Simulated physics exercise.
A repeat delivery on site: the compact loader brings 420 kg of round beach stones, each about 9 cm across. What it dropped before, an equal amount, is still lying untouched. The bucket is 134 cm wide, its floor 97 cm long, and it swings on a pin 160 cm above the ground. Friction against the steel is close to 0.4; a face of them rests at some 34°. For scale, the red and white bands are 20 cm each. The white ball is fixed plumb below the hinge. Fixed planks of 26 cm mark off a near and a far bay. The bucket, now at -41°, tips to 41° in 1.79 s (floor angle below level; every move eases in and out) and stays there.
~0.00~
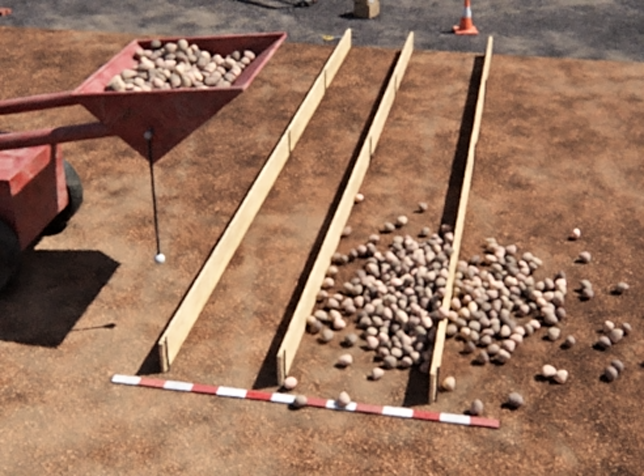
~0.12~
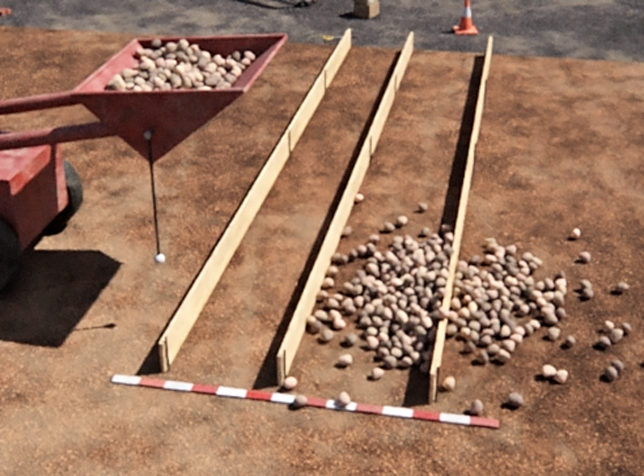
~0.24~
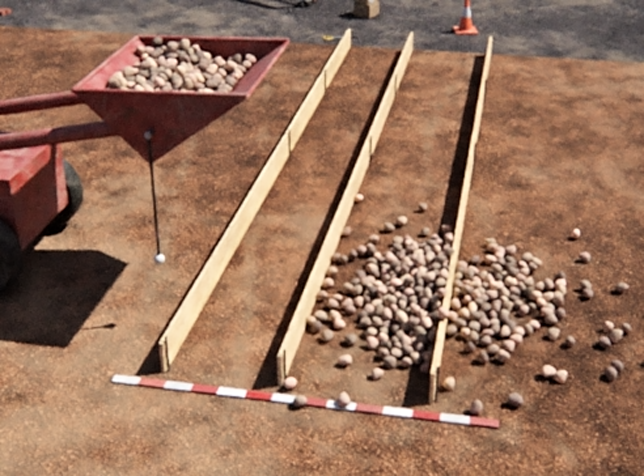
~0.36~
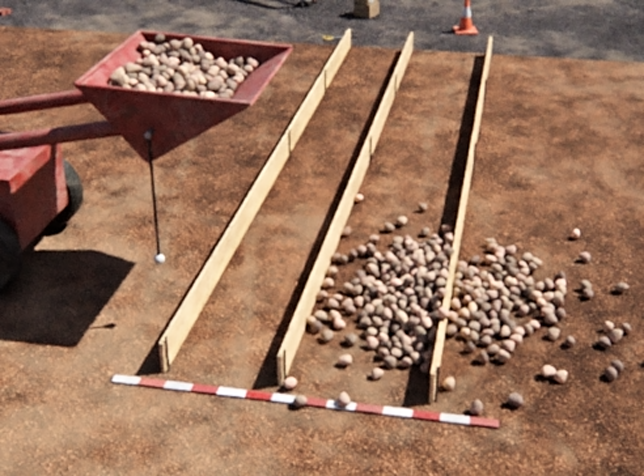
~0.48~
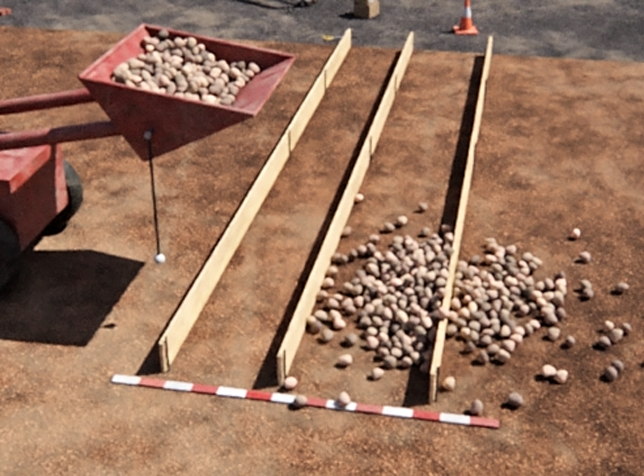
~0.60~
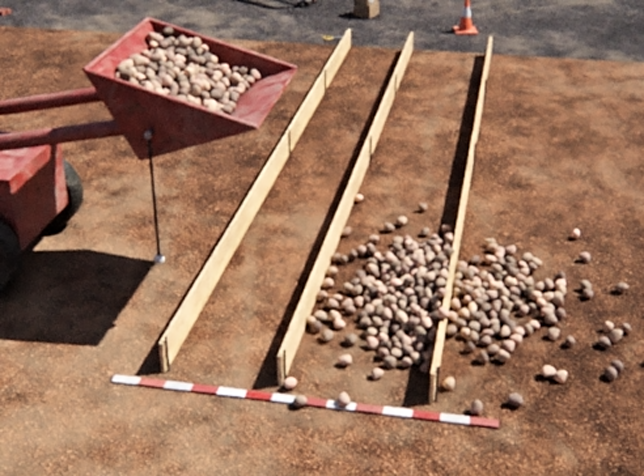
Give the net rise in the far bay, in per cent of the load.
Some 24 per cent is added.
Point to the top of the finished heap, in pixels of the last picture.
Near (319, 261).
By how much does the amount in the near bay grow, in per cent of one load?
Some 75 per cent of a load.
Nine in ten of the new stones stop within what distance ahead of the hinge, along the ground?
Roughly 150 cm ahead of it.
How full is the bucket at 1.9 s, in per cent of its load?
Roughly 25 per cent is still inside.
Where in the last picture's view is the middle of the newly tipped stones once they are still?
Around (298, 278).
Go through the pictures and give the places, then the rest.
In the first picture, the bucket is at -41°, its lip at (244, 89); the top of the load is at (168, 55). The earlier load is highest near (441, 275), 27 cm above ground level, 70 % in the far bay, 30 % past the last board.
The second picture shows lip at (245, 91), floor tilted -40°, highest stones at (163, 54); the stones move at 0.1 m/s on average.
The third picture shows lip at (247, 96), floor tilted -37°, highest stones at (164, 52); the stones move at 0.1 m/s on average.
In the fourth picture, the bucket is at -32°, its lip at (251, 104); the top of the load is at (163, 50); the stones move at 0.2 m/s on average.
The fifth picture shows lip at (254, 115), floor tilted -26°, highest stones at (162, 47); the stones move at 0.2 m/s on average.
In the sixth picture, the bucket is at -20°, its lip at (257, 128); the top of the load is at (162, 43); the stones move at 0.2 m/s on average.
After 1.3 s the floor is at 28°; in per cent of one load, 100 in the bucket, 70 in the far bay, 30 past the last board; the foremost stones are past the picture's edge.
After 1.9 s the floor is at 41°; in per cent of one load, 26 in the bucket, 68 in the near bay, 75 in the far bay, 30 past the last board; the foremost stones are past the picture's edge.
After 2.2 s the floor is at 41°; in per cent of one load, 1 in the bucket, 80 in the near bay, 89 in the far bay, 30 past the last board; the foremost stones are past the picture's edge.
After 5.1 s the floor is at 41°; in per cent of one load, 0 in the bucket, 76 in the near bay, 94 in the far bay, 30 past the last board; the foremost stones are past the picture's edge. Net gain in the far bay, 24.
